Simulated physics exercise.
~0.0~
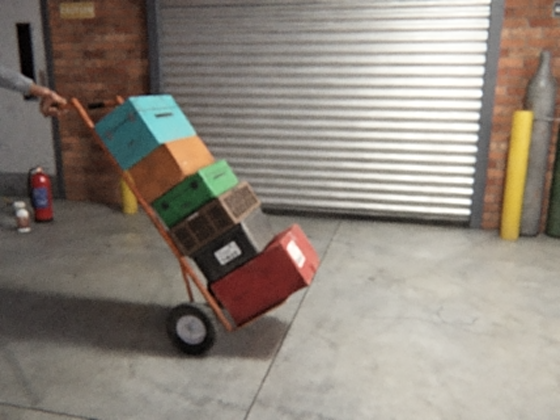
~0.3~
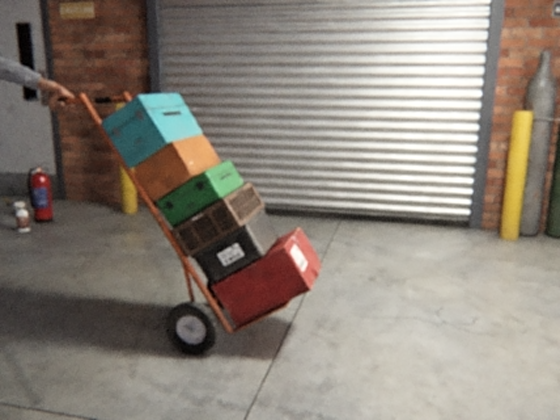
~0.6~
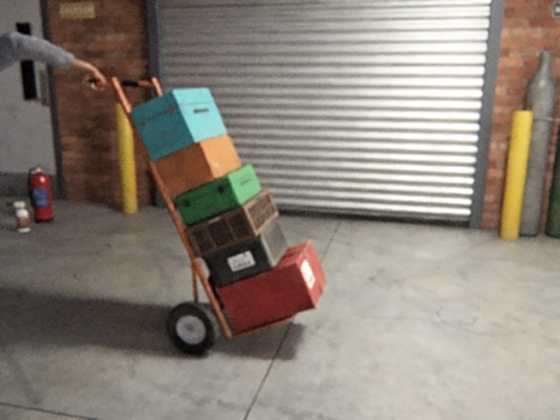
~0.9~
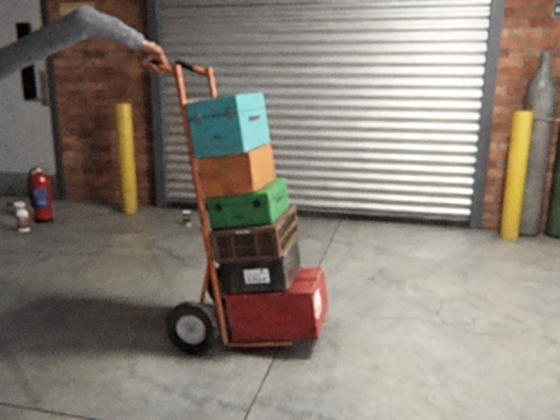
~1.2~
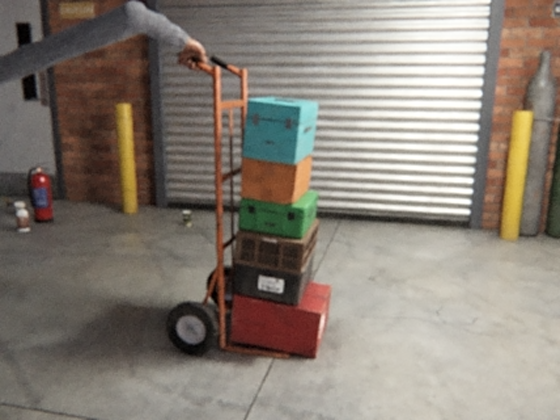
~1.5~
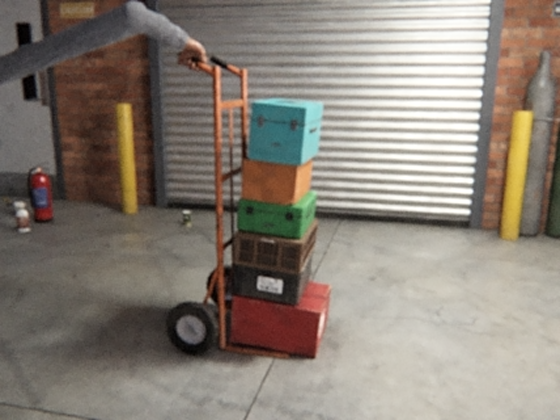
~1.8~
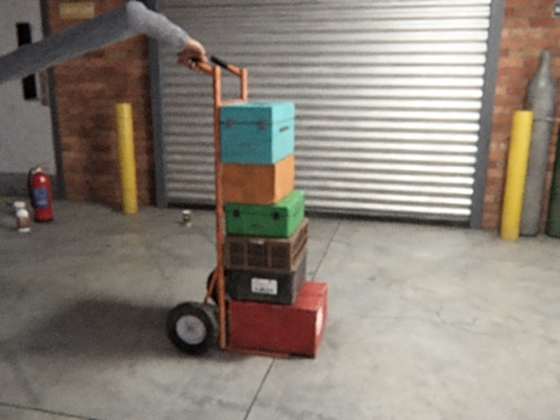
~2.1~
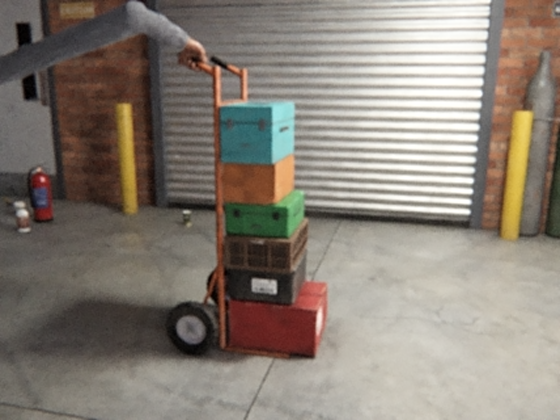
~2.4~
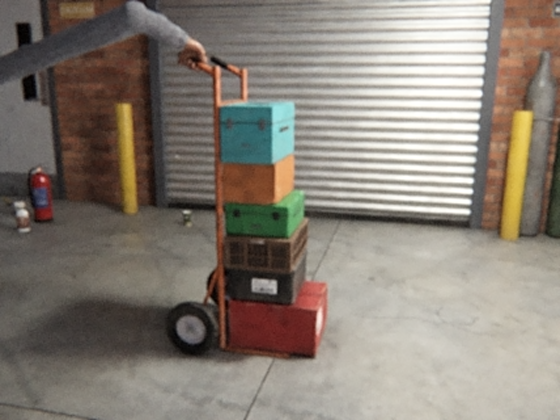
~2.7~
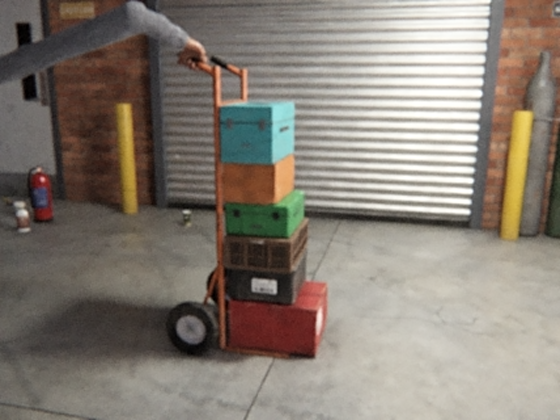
A hand swung a leaning orange hand truck upright, carrying a stack of six colourful boxes with a turquoise one on top. The stack slid and tipped slightly to the right, then rocked back left and settled, still piled up.
